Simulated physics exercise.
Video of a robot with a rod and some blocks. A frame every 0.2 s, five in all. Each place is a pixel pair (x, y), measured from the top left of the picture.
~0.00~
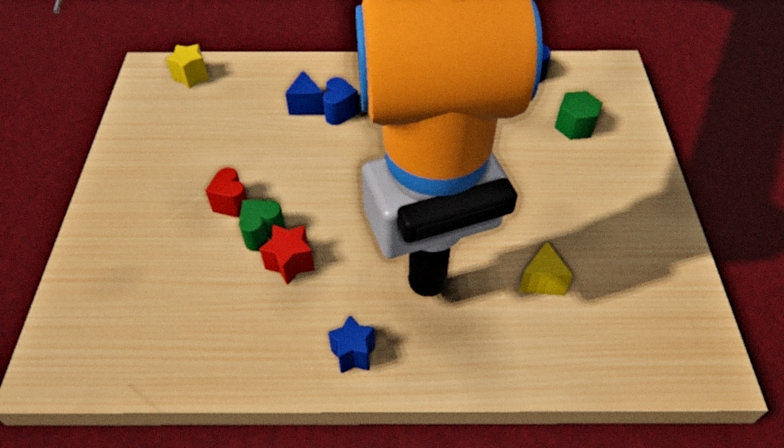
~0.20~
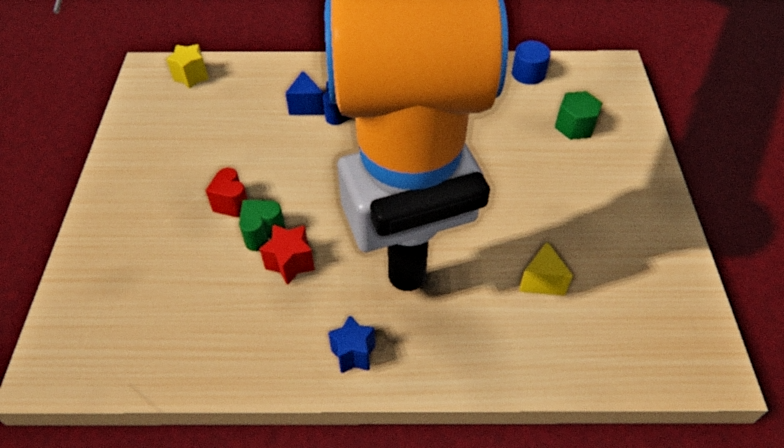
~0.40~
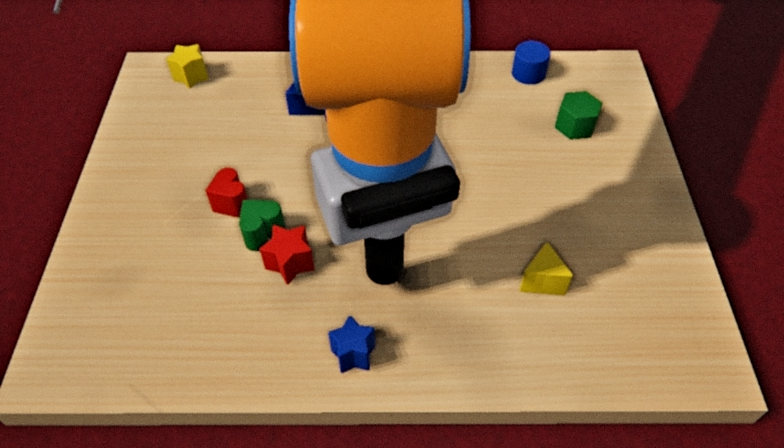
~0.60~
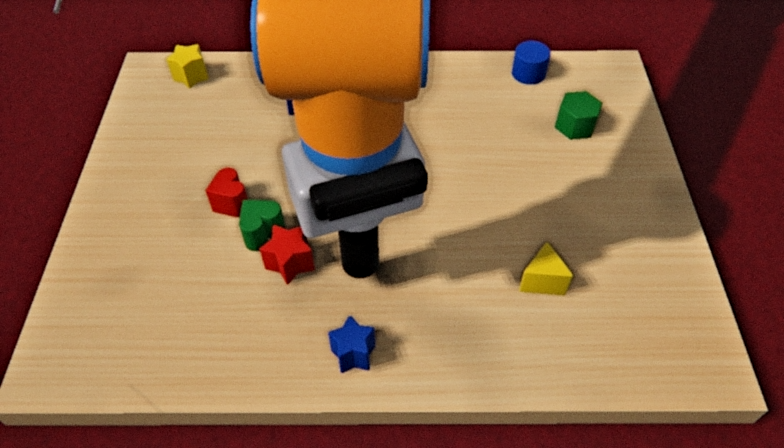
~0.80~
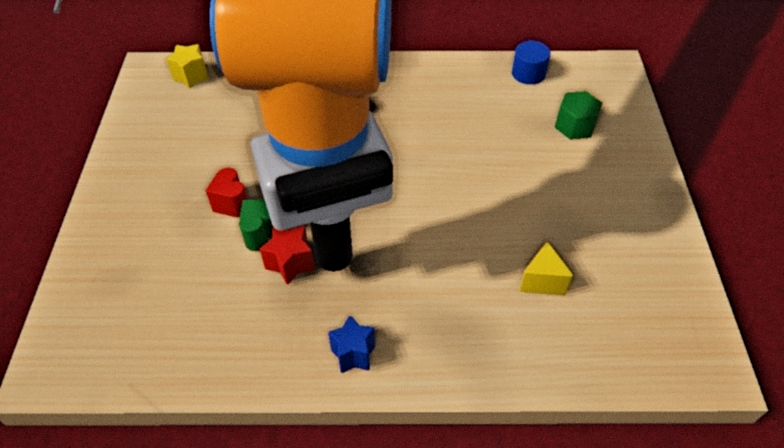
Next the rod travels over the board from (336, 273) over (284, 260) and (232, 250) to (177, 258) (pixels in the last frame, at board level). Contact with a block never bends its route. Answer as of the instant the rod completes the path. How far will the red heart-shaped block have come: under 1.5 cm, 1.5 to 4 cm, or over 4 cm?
Between 1.5 and 4 cm.
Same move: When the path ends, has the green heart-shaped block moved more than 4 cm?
Yes, that is how it ends up.
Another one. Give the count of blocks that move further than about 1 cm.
Count: 3 or more.
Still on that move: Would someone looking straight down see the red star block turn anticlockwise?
My answer is no.
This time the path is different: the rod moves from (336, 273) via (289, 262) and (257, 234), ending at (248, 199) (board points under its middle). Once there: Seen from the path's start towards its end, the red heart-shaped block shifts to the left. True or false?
It is false.
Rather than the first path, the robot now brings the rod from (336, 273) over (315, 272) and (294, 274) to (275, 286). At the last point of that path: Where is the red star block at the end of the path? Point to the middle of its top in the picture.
Around (247, 241).
The first path, step by step. One third of the way, rod at (279, 244); red heart-shaped block at (224, 180); green heart-shaped block at (242, 207), turned 35° clockwise; red star block at (243, 236), turned 25° clockwise.
Two thirds of the way, rod at (226, 234); red heart-shaped block at (215, 166), turned 20° anticlockwise; green heart-shaped block at (217, 191), turned 95° clockwise; red star block at (191, 215), turned 55° clockwise.
At the end, rod at (170, 242); red heart-shaped block at (215, 165), turned 20° anticlockwise; green heart-shaped block at (211, 192), turned 115° clockwise; red star block at (167, 210), turned 95° clockwise; blue star block in place.
